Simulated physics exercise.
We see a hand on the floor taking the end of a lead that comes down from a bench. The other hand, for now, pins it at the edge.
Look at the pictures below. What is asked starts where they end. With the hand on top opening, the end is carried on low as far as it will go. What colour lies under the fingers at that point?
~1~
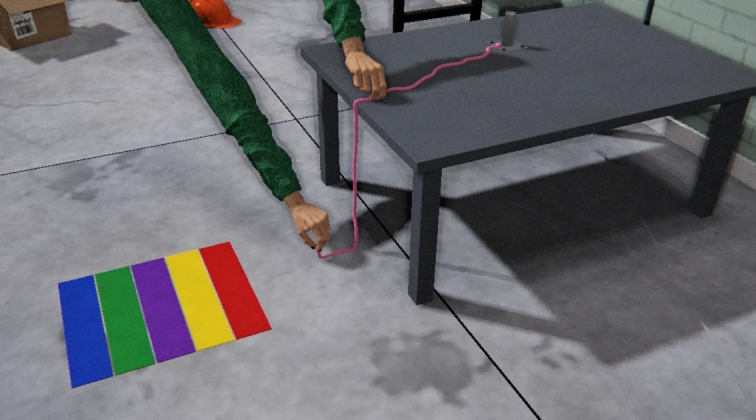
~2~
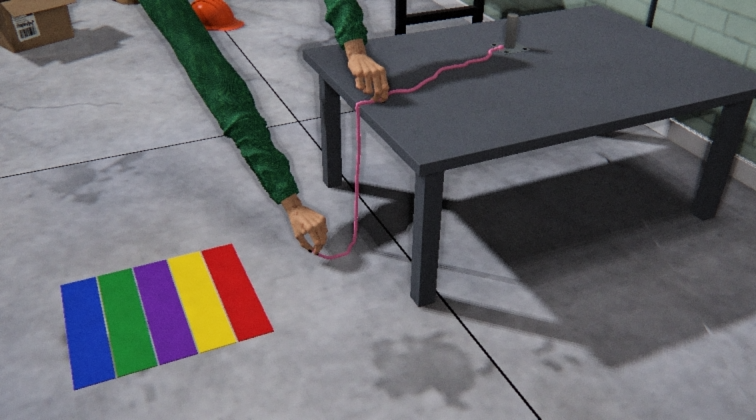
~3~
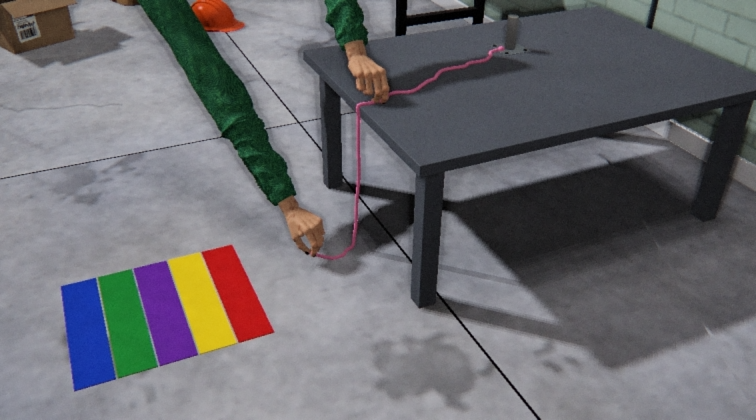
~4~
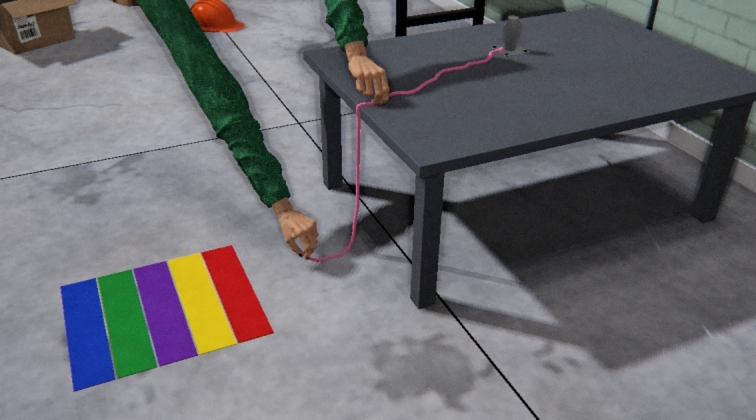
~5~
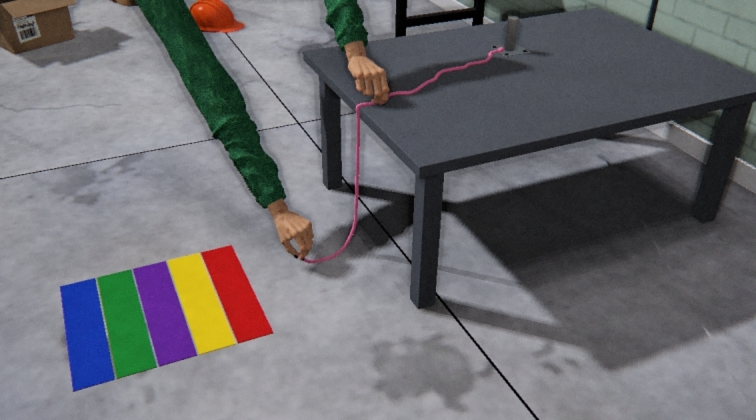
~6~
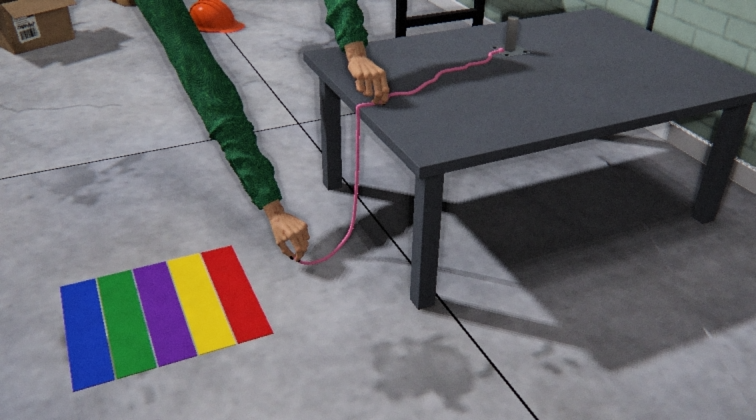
Yellow.
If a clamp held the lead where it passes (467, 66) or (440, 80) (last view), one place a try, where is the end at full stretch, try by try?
First try at (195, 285), second at (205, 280).
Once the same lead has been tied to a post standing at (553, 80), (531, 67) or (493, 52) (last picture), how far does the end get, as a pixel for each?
Approximate pixels in order: (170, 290), (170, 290), (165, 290).
Early on, end near (256, 268); short of the strips.
Midway, end near (215, 279); over red.
At the end of the slack, end near (189, 285); over yellow. It halts on the yellow strip.
